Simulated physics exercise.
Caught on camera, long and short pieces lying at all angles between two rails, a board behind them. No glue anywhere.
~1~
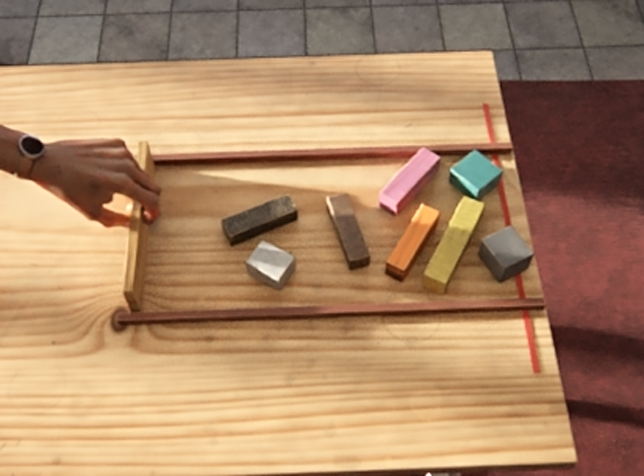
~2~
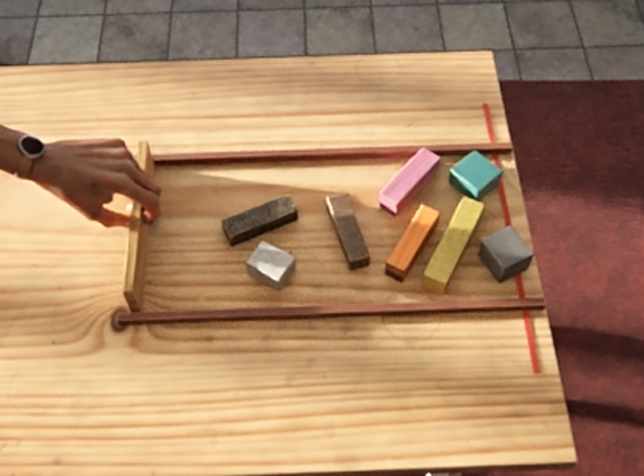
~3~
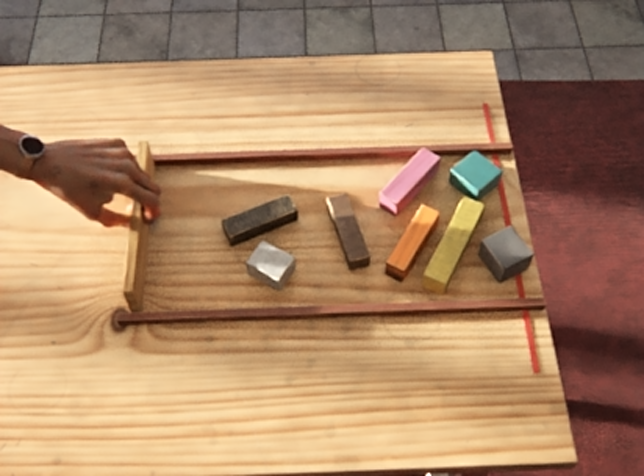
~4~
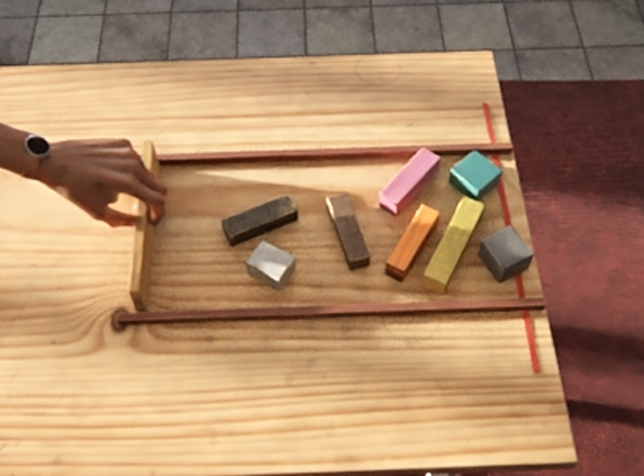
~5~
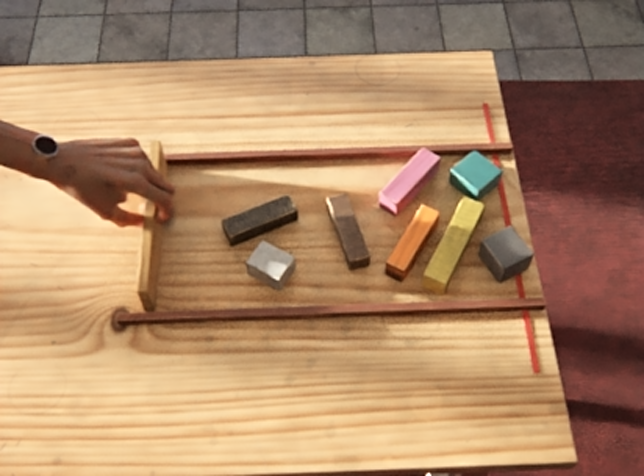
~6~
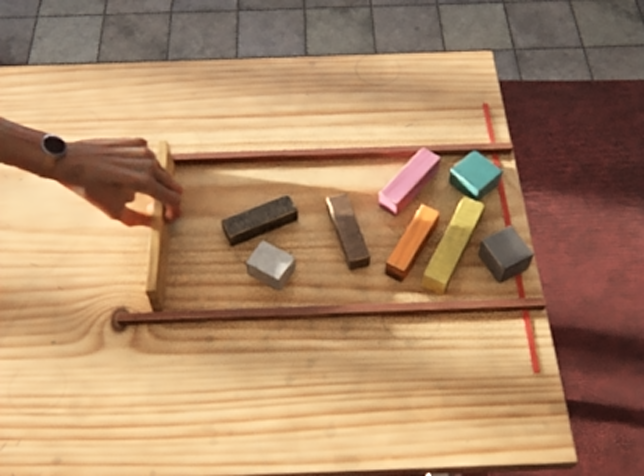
A pale wooden tabletop, seen from above at an angle, sits beside grey paving and a dark red surface. Between two brown rails lie black, white and brown pieces, then pink, orange and yellow bars, with turquoise and grey blocks at the right near a red tape line. A hand wearing a watch holds a board at the left, then slides it slightly rightward, while the pieces and camera stay still.
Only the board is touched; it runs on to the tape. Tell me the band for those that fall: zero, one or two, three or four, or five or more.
In the end the number that fall off is five or more.
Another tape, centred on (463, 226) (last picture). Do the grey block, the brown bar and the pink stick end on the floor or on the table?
The grey block goes over; the brown bar stays on; the pink stick remains up.
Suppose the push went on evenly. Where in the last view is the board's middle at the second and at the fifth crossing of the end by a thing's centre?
Its middle is around (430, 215) and later (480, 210).
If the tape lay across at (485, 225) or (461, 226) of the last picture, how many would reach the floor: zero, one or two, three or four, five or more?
The falls would be five or more; either three or four.
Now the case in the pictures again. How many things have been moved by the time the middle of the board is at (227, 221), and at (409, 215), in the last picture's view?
At the one place 1, at the other 8.
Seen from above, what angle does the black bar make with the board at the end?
Roughly 0° out of line.
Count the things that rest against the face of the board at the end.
It touches 2.
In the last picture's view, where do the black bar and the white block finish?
The black bar stops around (515, 190); the white block around (535, 248).
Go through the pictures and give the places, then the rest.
Grey block (506, 254); turquoise block (476, 176); yellow bar (454, 244); board (140, 224); tape (508, 224), in the first picture.
Turquoise block (475, 177); brown bar (348, 231), in the second picture.
Yellow bar (454, 245); board (140, 224), in the third picture.
Grey block (505, 255); black bar (260, 220), in the fourth picture.
Turquoise block (475, 177); white block (271, 266), in the fifth picture.
Grey block (505, 255); turquoise block (475, 177); yellow bar (454, 245); board (161, 223); tape (508, 224), in the sixth picture.
A little later, none off yet; grey block at rest near (505, 255); turquoise block at rest near (475, 177); yellow bar at rest near (454, 245).
When it is over, the number that fall off is five or more; down, brown bar, orange stick, pink stick, yellow bar, turquoise block and grey block.
